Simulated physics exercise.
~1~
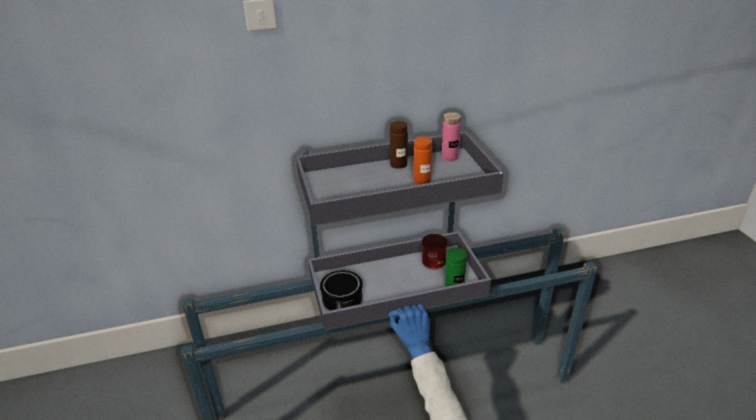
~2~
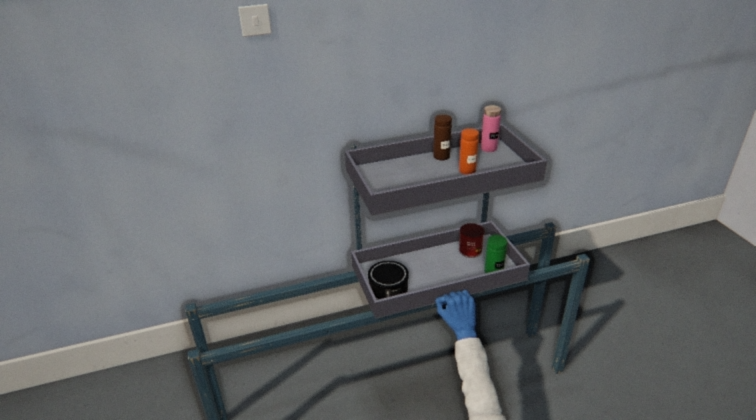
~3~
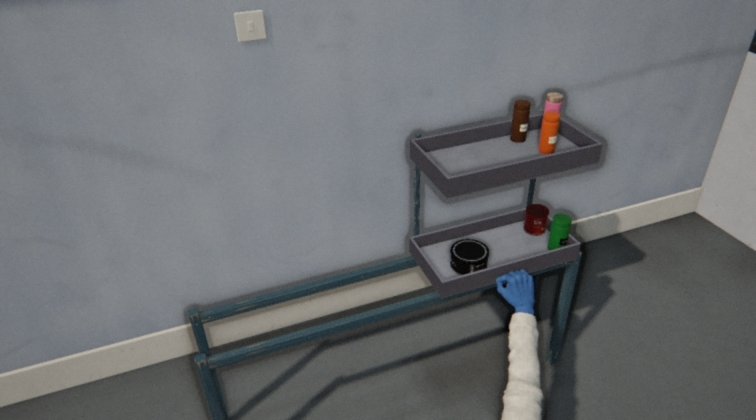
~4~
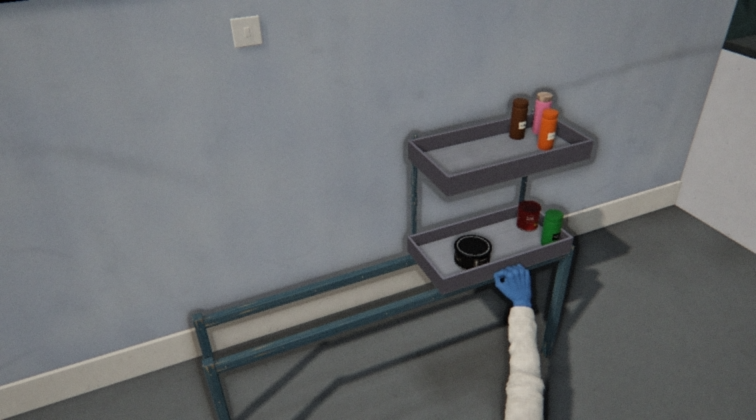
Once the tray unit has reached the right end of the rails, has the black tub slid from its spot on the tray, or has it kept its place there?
The black tub has slid from its spot, ending further from the left side of the lower tray and still upright.
